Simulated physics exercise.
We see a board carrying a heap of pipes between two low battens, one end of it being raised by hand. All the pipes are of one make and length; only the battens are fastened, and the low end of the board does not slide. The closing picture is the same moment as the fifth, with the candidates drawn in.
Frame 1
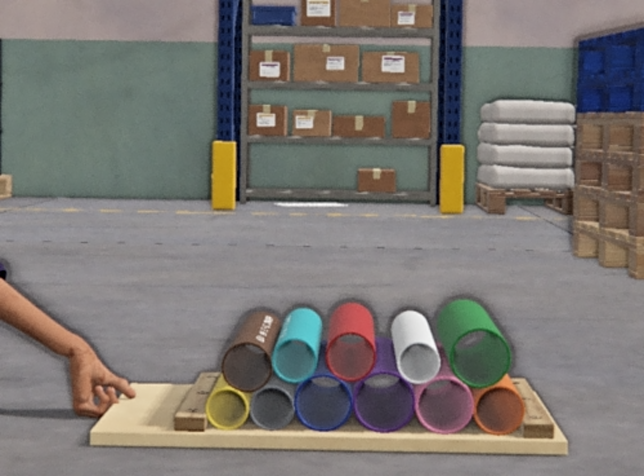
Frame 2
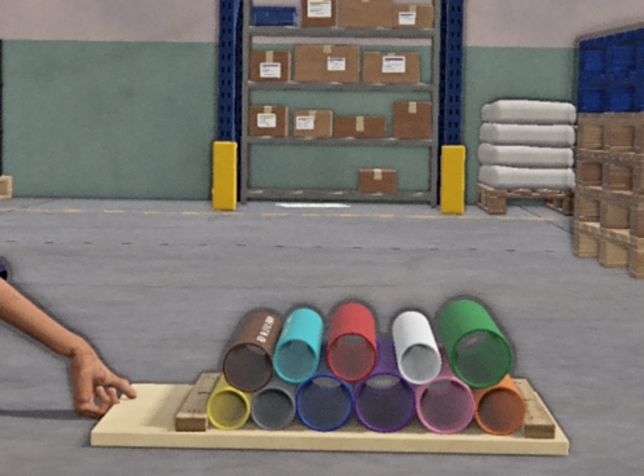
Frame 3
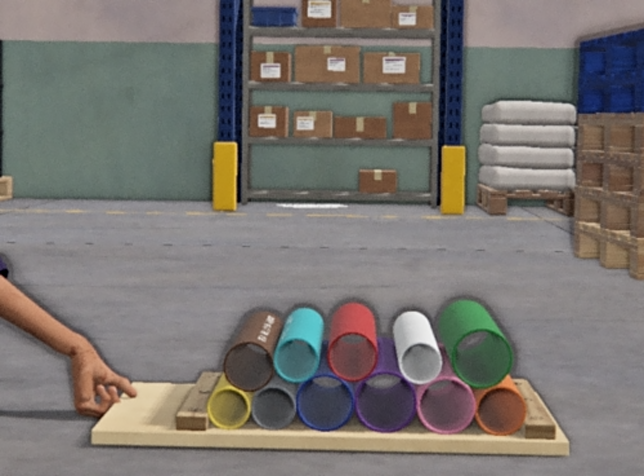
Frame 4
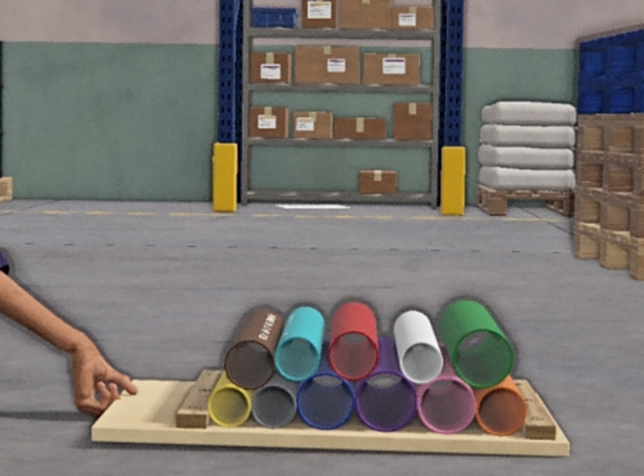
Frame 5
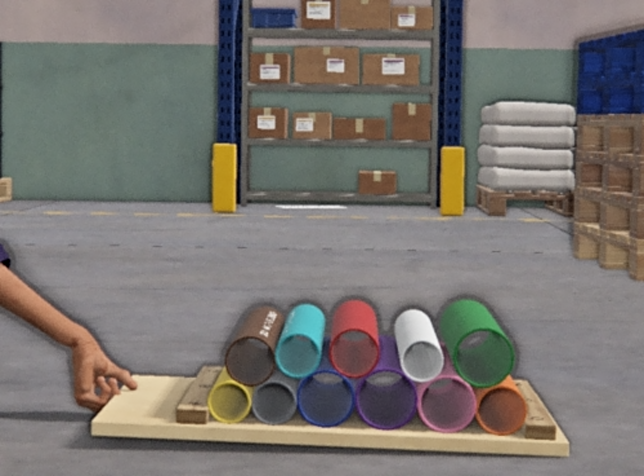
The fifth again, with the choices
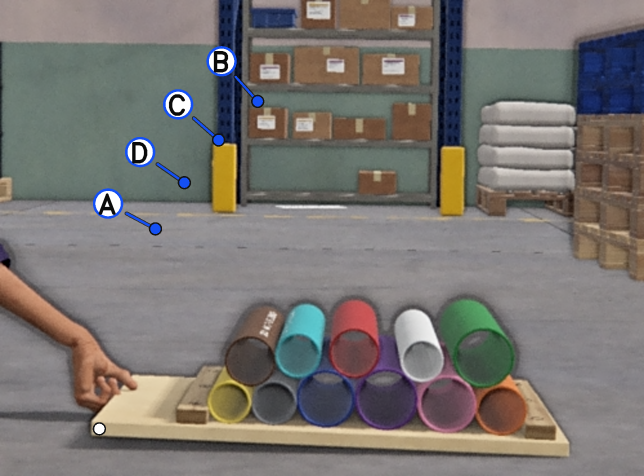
A stack of colourful pipes, five resting on six, sat between two wooden strips on a board while a hand at the left slowly lifted that end very slightly, the pipes staying bunched together.
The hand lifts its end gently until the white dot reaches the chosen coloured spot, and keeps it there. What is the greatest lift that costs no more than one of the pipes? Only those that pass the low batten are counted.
The answer is mark A.
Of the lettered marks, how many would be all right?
One of the four.
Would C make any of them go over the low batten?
At C: Yes.
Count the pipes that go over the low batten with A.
With A, one.
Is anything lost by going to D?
Yes.
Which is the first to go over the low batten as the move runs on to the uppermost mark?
The green one.
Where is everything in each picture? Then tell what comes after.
In the first frame, green pipe (480, 358); red pipe (351, 357); brown pipe (247, 367).
In the second frame, brown pipe (248, 367); white pipe (420, 363).
In the third frame, board (332, 409); yellow pipe (229, 409); grey pipe (273, 408); orange pipe (500, 411).
In the fourth frame, board (332, 408); yellow pipe (229, 406); grey pipe (273, 407).
In the fifth frame, board (332, 406); yellow pipe (229, 403); grey pipe (274, 403).
On the marked copy, A at (155, 229); B at (258, 101); C at (218, 140); D at (185, 183); the white dot at (99, 429).
Taking A. A third of the way, board at 16°.
Two thirds of the way, board at 27°.
When it is over, board at 27°, one over the low batten (green).
As for the rest, B eleven over the low batten; C ten over the low batten; D five over the low batten.
